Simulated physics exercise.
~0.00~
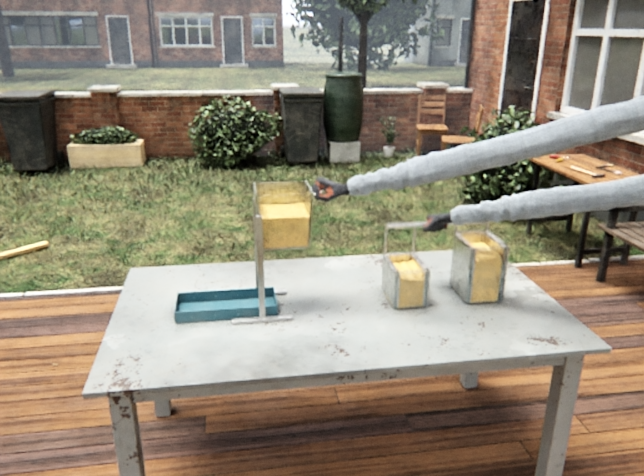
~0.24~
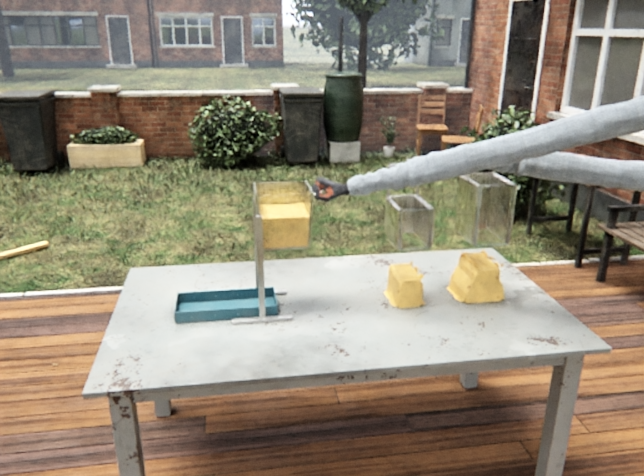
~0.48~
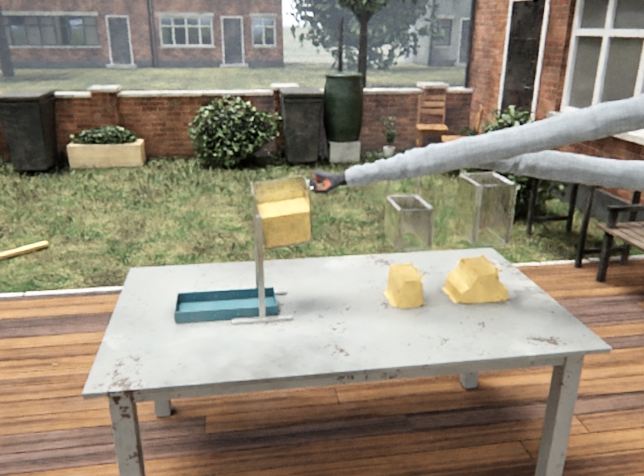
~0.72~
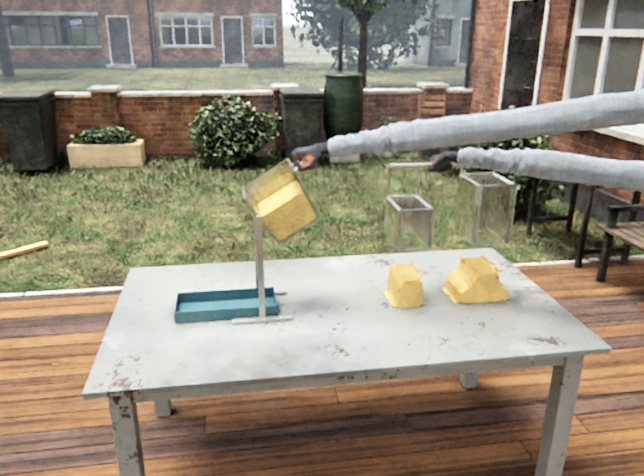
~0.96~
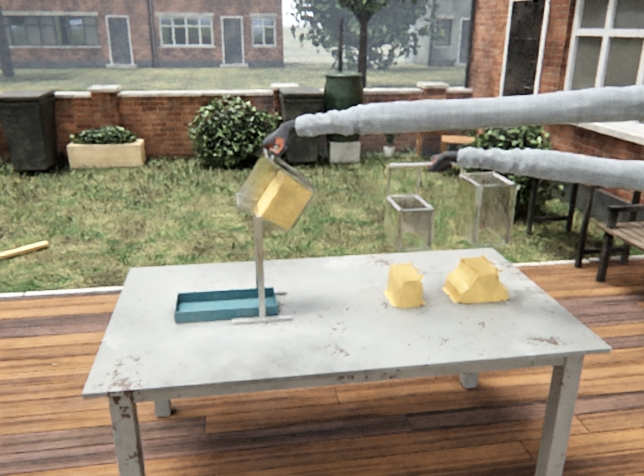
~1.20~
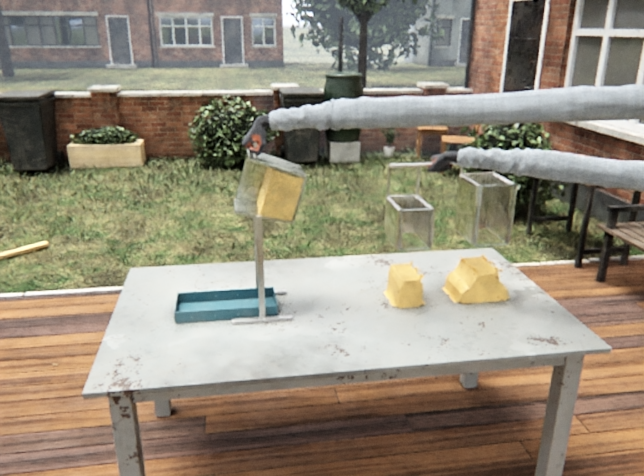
At the start, grey-sleeved arms reach in from the right towards a clear box of yellow mash on a stand and two filled moulds. The moulds lift away and the uncovered blocks sag, the right one more, then a hand tilts the box steeply leftward, the mash still inside.
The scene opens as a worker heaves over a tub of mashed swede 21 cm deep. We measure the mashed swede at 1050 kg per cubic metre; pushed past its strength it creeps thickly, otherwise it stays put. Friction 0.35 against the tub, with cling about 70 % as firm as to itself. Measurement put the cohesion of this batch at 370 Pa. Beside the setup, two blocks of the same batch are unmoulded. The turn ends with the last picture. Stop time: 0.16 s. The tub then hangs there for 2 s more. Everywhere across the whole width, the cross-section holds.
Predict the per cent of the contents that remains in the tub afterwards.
Roughly 100 per cent remains.
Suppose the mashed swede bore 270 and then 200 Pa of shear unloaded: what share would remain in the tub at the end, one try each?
You'd see 100 percent the first time and 100 percent the second.
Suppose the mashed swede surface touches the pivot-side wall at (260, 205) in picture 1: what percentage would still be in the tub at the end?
Result: Approx. 100 % remaining in tub.
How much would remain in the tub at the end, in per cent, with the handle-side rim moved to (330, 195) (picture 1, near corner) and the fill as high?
Close to 100 per cent would still be in the tub.
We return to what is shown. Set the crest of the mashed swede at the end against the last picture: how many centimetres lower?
Roughly 0 cm.
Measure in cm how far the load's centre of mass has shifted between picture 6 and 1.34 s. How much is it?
About 0 cm.
After 1.34 s, the tub is at 74 degrees and holds 100 %.
After 1.51 s, the tub is at 74 degrees and holds 100 %.
After 1.68 s, the tub is at 74 degrees and holds 100 %.
After 1.85 s, the tub is at 74 degrees and holds 100 %.
After 3.20 s, the tub is at 74 degrees and holds 100 %.
